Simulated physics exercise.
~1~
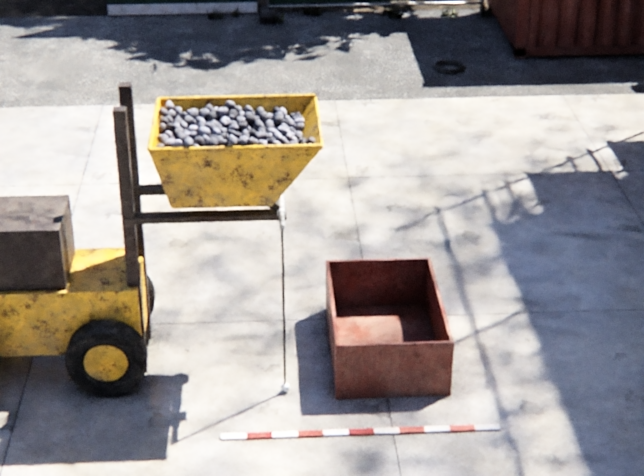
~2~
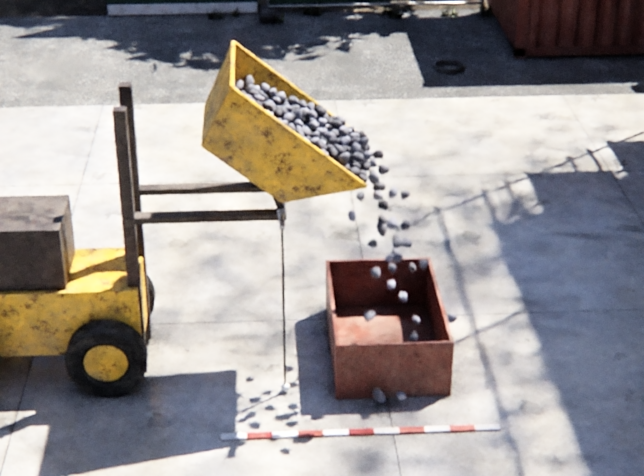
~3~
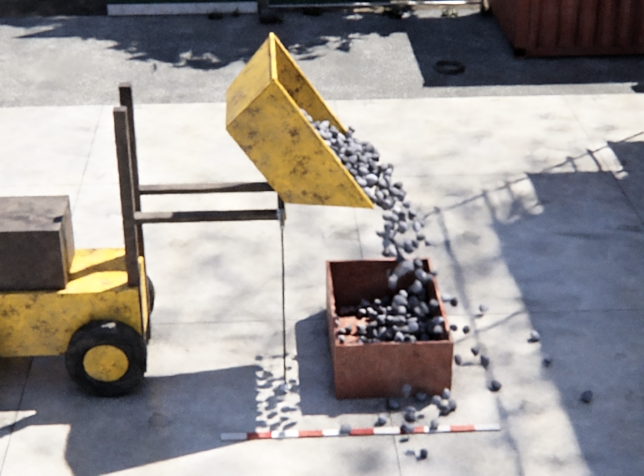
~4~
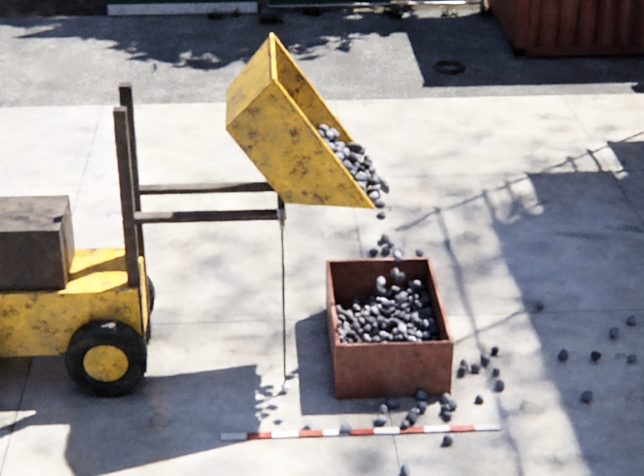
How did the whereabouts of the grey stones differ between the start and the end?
At the start they were all heaped in the raised yellow skip. By the end many had gone down and to the right into the red bin, with some still in the tilted skip and a few on the ground.
